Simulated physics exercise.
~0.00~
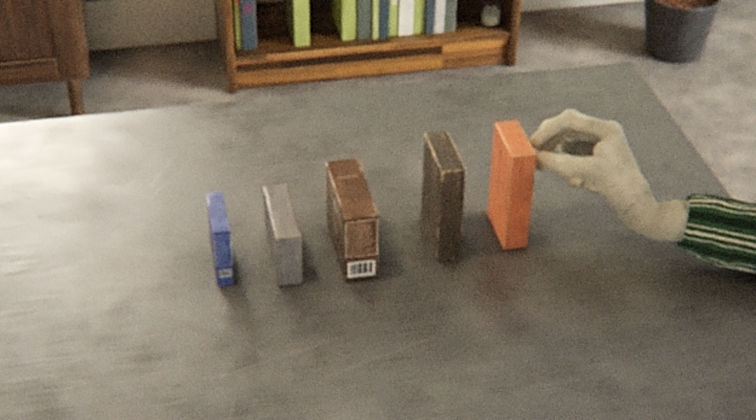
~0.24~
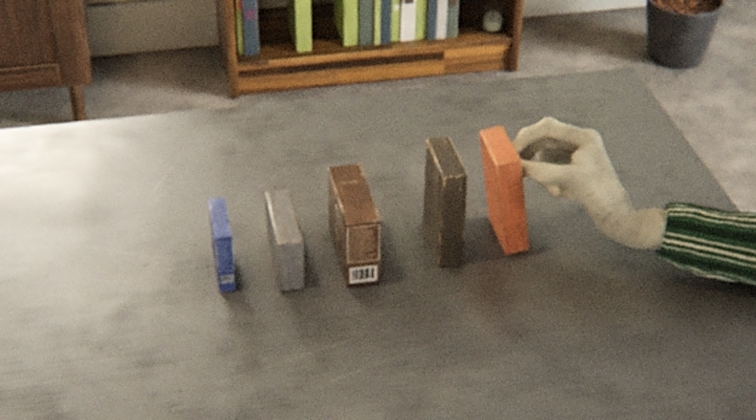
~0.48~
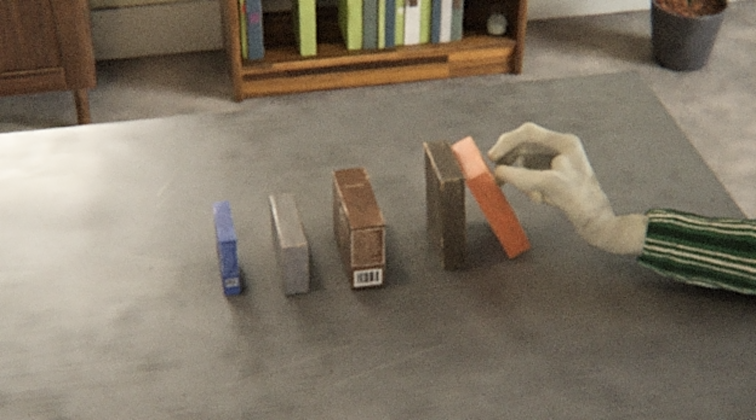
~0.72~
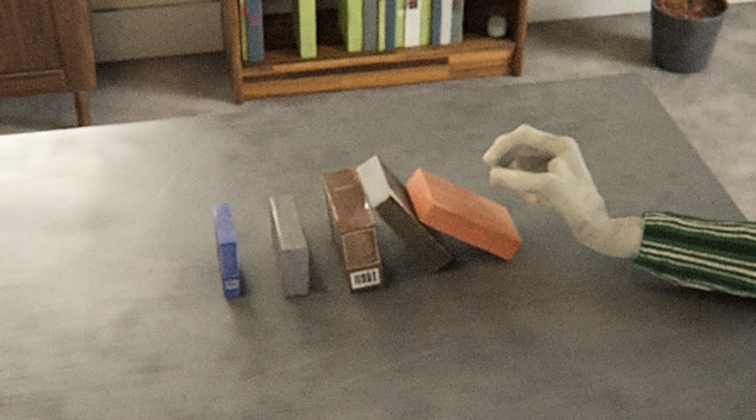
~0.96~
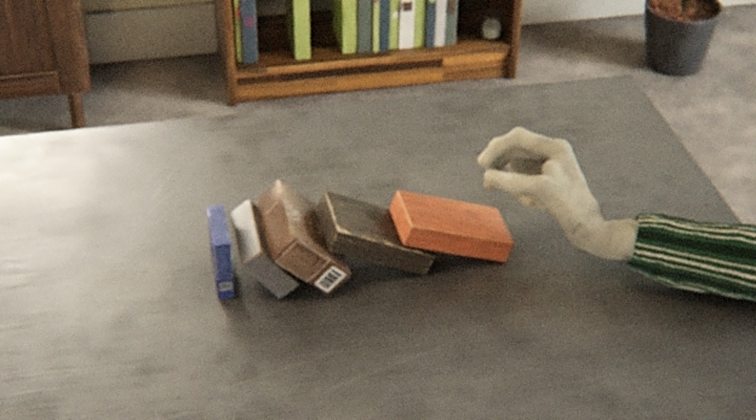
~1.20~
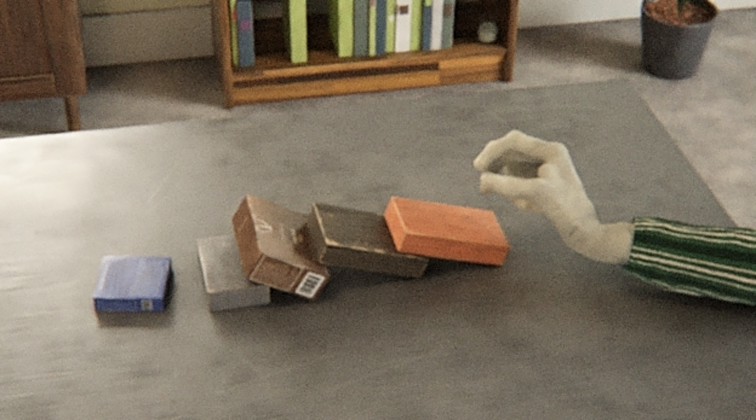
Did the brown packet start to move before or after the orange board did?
The brown packet started to move after the orange board, which the hand had already tipped to the left while the brown packet was still standing in place.
An orange board, tipped left by a hand in a striped sleeve, knocked over the black board, which toppled the brown packet, grey board and blue packet in turn, leaving the blue one flat and the brown one leaning on the grey.
